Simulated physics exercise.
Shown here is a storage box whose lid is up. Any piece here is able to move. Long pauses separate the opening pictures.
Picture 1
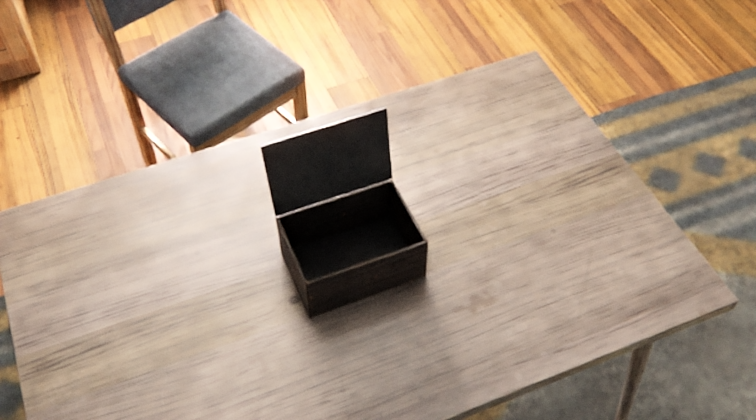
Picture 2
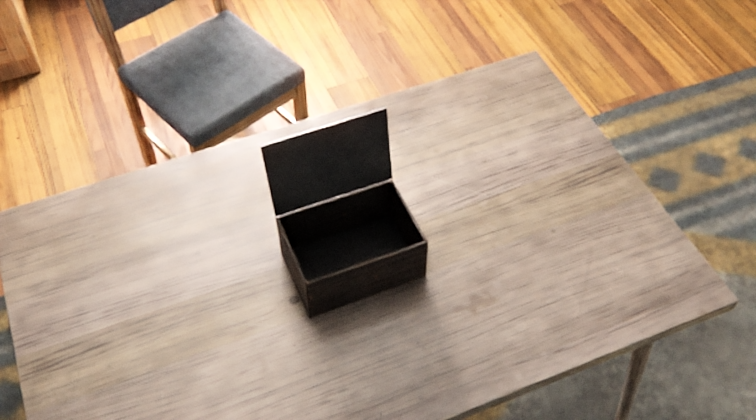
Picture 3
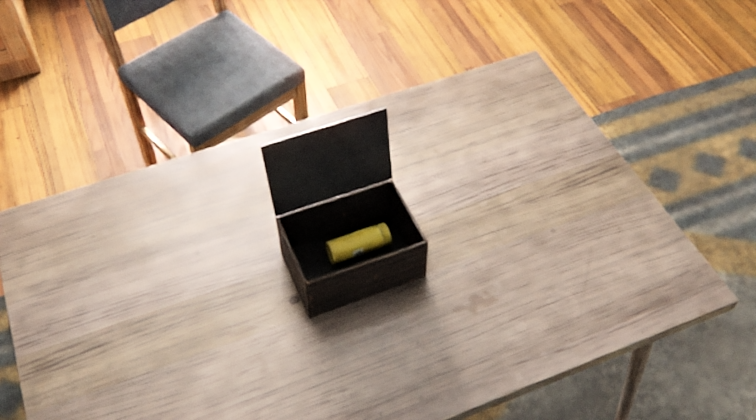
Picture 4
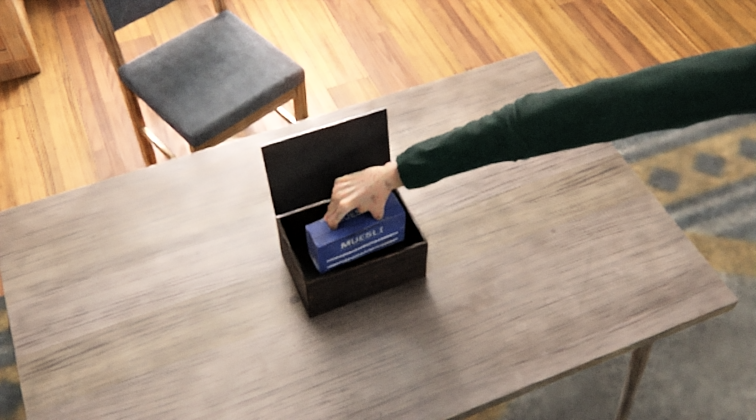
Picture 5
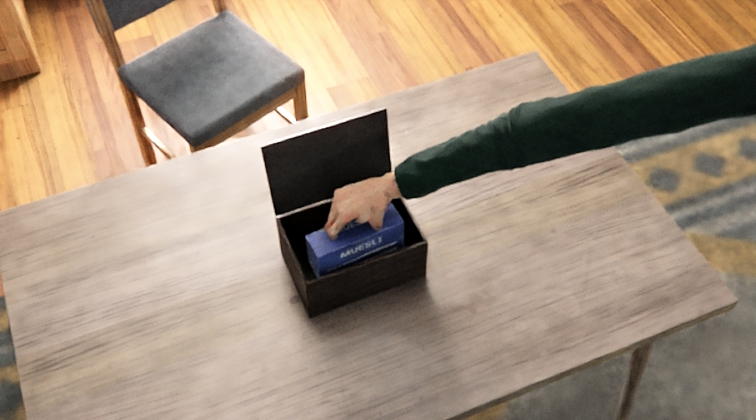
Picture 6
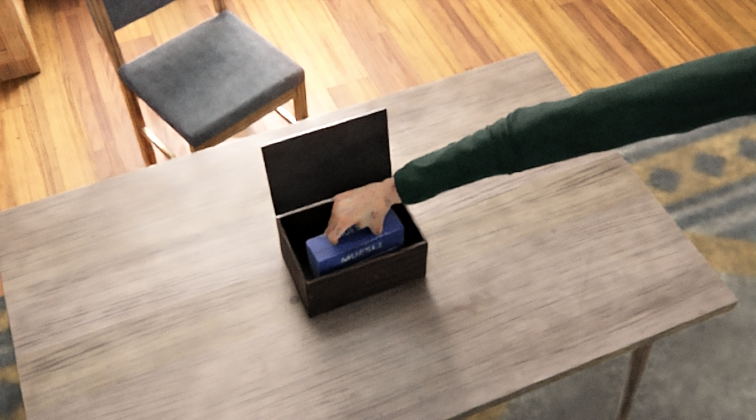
On a wooden table near a gray-cushioned chair, a dark storage box sits empty with its lid up. A yellow shaker then appears lying inside it. Next, a green-sleeved arm reaches in from the right, its hand lowering a blue muesli carton into the box and still gripping it.
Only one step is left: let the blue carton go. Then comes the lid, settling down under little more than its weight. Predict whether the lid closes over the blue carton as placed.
It closes.
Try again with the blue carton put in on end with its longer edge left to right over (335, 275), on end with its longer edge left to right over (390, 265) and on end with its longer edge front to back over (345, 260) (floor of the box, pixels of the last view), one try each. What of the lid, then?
The lid stays partly open the first time, stays partly open the second time and stays partly open the third time.
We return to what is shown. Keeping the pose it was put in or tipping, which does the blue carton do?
The blue carton stays as placed.
Then, 1.00 s past the last view, lid starting down; blue carton displaced a little near (360, 266); yellow shaker displaced a little.
Then, 1.60 s past the last view, lid 56° above the rim; blue carton displaced a little near (360, 266); yellow shaker displaced a little.
Then, 2.00 s past the last view, lid 10° above the rim; blue carton displaced a little near (360, 266); yellow shaker displaced a little.
Finally, lid shut; moved from the start, blue carton; yellow shaker still in place. Final places as the last picture's camera would see them, blue carton near (360, 266).
